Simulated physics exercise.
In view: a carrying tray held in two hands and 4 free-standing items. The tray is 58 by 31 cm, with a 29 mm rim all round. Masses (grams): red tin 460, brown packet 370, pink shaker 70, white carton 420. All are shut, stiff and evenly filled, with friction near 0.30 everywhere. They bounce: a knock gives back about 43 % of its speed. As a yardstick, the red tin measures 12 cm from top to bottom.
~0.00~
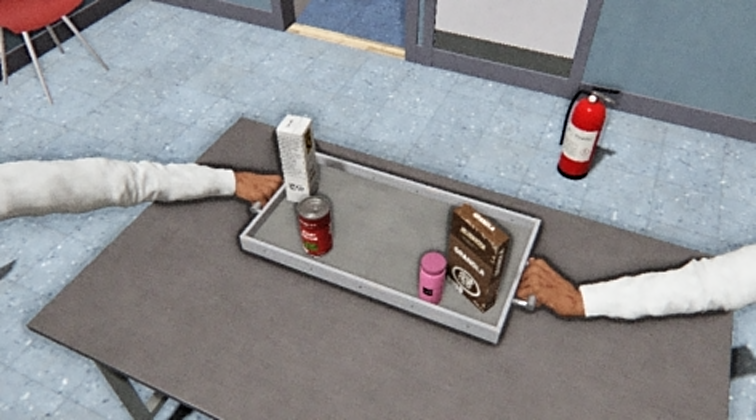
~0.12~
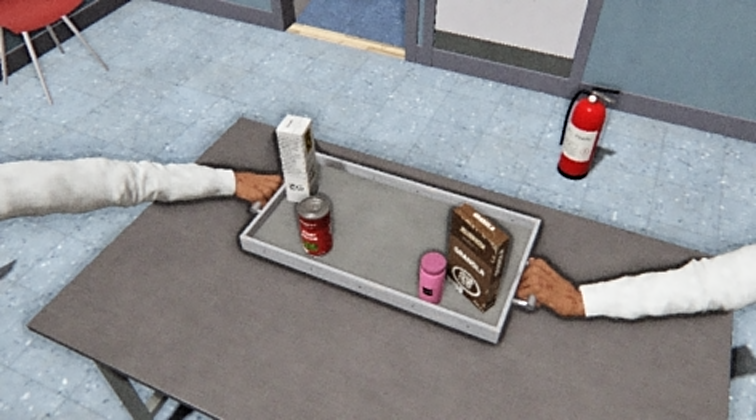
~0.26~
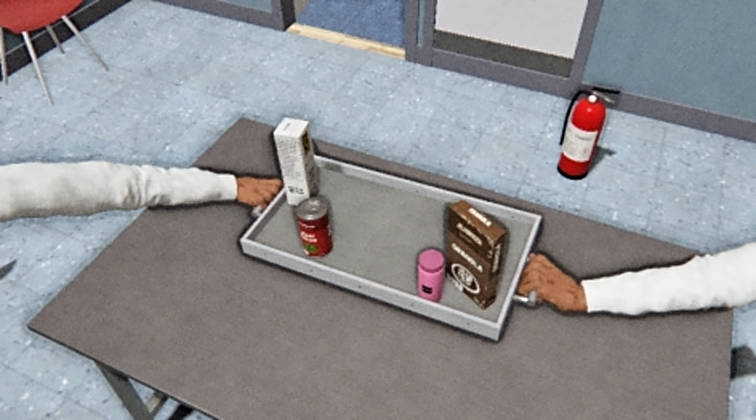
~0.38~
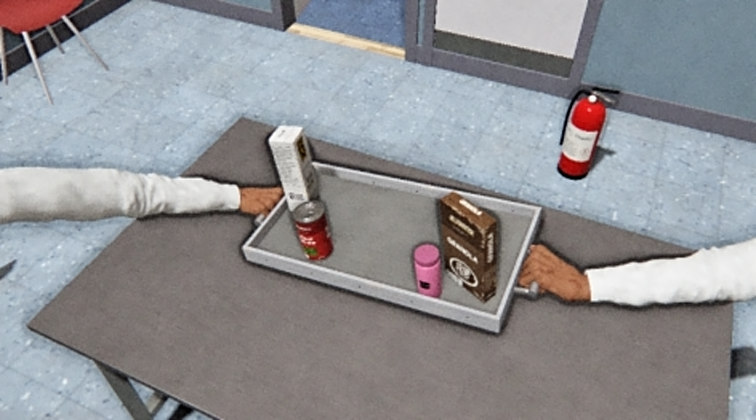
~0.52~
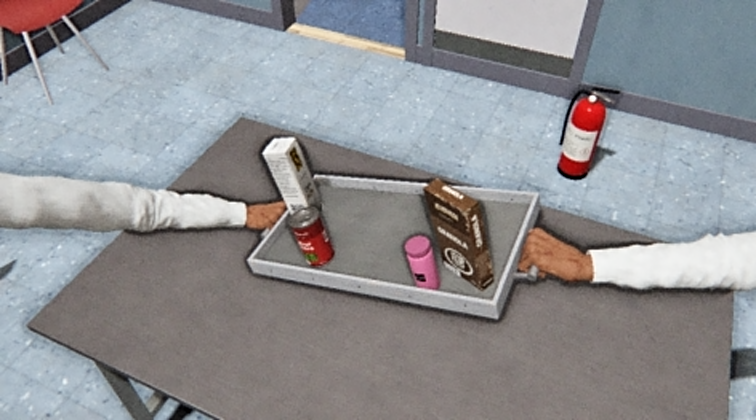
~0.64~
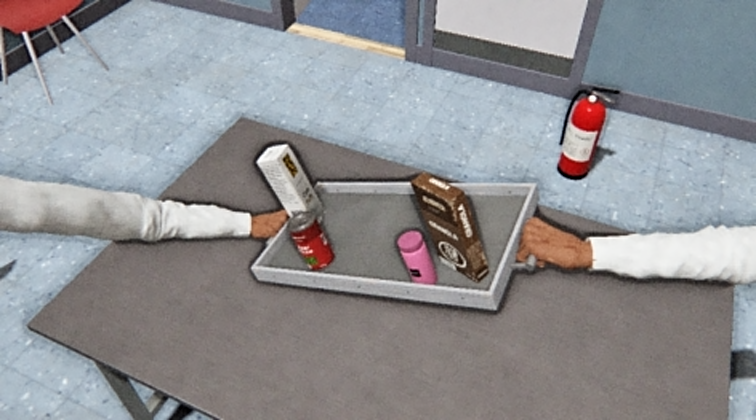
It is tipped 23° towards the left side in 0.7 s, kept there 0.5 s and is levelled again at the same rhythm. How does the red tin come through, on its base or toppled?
The red tin falls over.
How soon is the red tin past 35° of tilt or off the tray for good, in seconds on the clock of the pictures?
At about 1.5 s.
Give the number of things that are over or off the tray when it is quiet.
4 of them.
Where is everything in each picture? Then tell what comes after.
Tray level; red tin (316, 227); brown packet (475, 260), in the first frame.
Tray level; white carton (299, 161); brown packet (475, 260), in the second frame.
Tray tilted 2°, left edge down; pink shaker (431, 277); white carton (298, 164), in the third frame.
Tray tilted 7°, left edge down; brown packet (469, 249); pink shaker (429, 273), in the fourth frame.
Tray tilted 16°, left edge down; white carton (295, 182); brown packet (460, 236), in the fifth frame.
Tray tilted 21°, left edge down; red tin (312, 241); pink shaker (418, 260), in the sixth frame.
After 1.24 s, tray tilted 23°, left edge down; white carton now off the tray; red tin tipped 18° from how it sat near (270, 240); pink shaker slid 26 cm.
After 1.84 s, tray tilted 2°, left edge down; red tin and brown packet now off the tray; pink shaker tipped 57° from how it sat.
At rest (4.1 s), off the tray and tipped over, red tin, brown packet and white carton; tipped over on the tray, pink shaker. Seen from the same camera at the end, red tin near (191, 268).
